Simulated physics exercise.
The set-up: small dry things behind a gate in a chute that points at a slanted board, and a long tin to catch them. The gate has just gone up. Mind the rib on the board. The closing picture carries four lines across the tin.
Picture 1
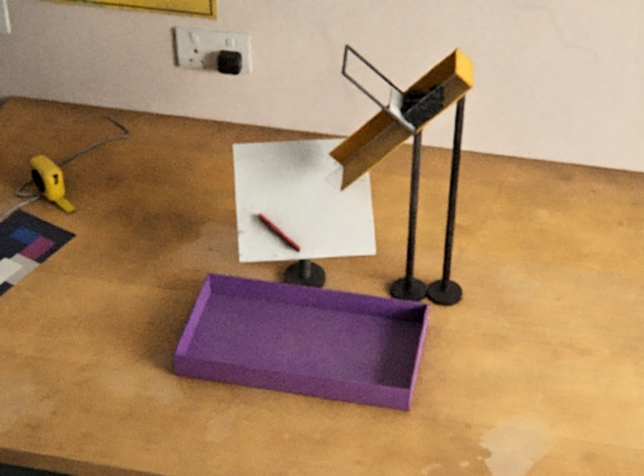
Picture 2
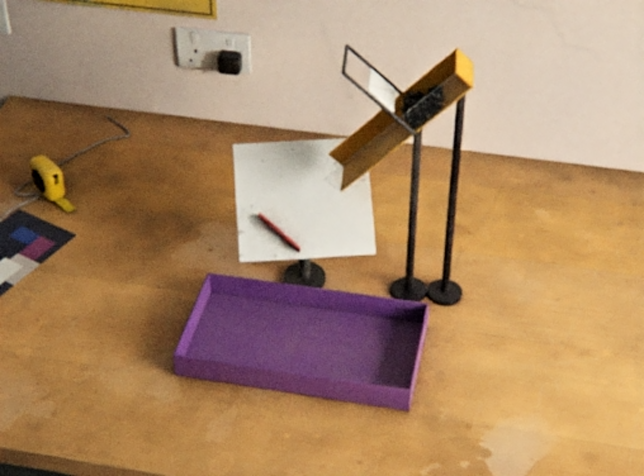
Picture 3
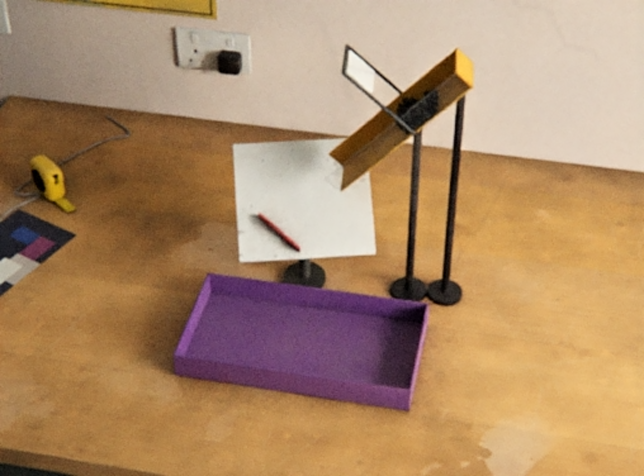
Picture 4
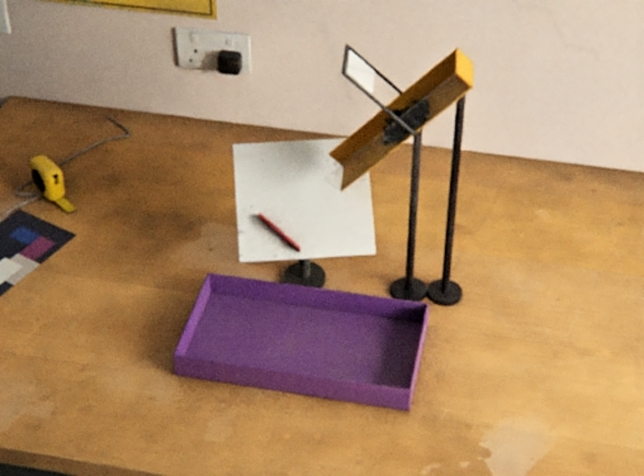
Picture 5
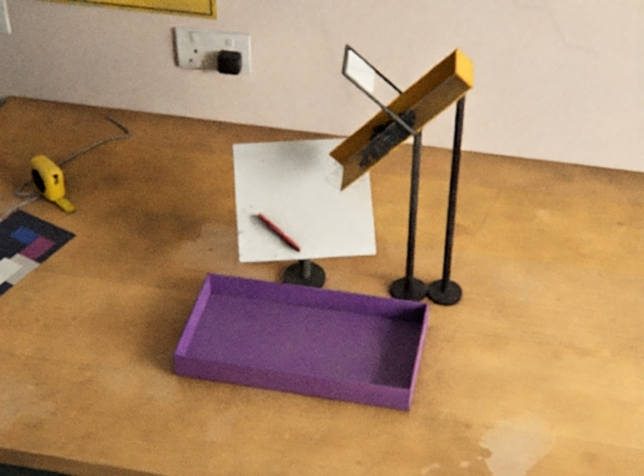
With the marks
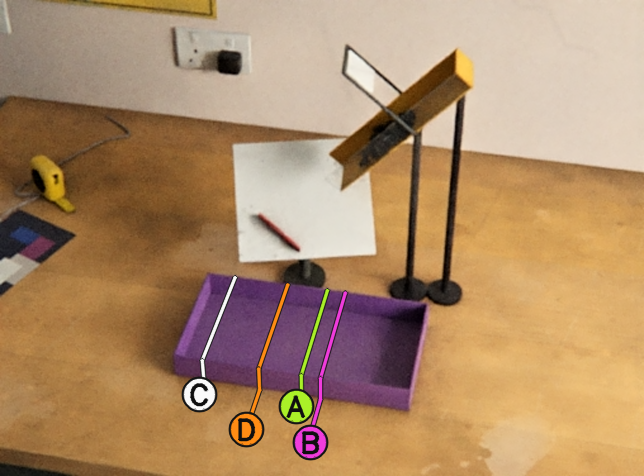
On a wooden desk, a gate lifts and black beans slide down-left along a sloping yellow chute above an empty purple tray.
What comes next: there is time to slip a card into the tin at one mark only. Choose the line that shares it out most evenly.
A.
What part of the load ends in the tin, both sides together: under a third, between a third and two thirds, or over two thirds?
Over two thirds.
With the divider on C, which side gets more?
Right.
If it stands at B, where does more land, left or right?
More lands on the left.
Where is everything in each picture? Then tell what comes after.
The first picture shows load behind the gate near (423, 102), black beans; lip of the chute near (342, 179), sloping fairly steeply.
The second picture shows middle of the board near (304, 198), tilted fairly steeply; middle of its low edge near (308, 258); of its high edge near (300, 141).
The third picture shows front corners of the tin near (174, 355) and (410, 390), empty; front of the load near (403, 117).
The fourth picture shows middle of the load near (401, 122); its front near (386, 143), close to a third of the way to the lip; rib from (259, 213) to (300, 249).
The fifth picture shows middle of the load near (390, 134); its front near (362, 164), close to two thirds of the way to the lip.
On the marked copy, line A crosses the front rim at (301, 374); line B crosses the front rim at (320, 377); line C crosses the front rim at (202, 359); line D crosses the front rim at (259, 367).
For line A, of what is caught, close to two thirds on the left of the divider, close to a third on the right.
For line B, of what is caught, the bulk on the left of the divider, a small share on the right.
For line C, of what is caught, only a few on the left of the divider, all but a few on the right.
For line D, of what is caught, a small share on the left of the divider, all but a few on the right.
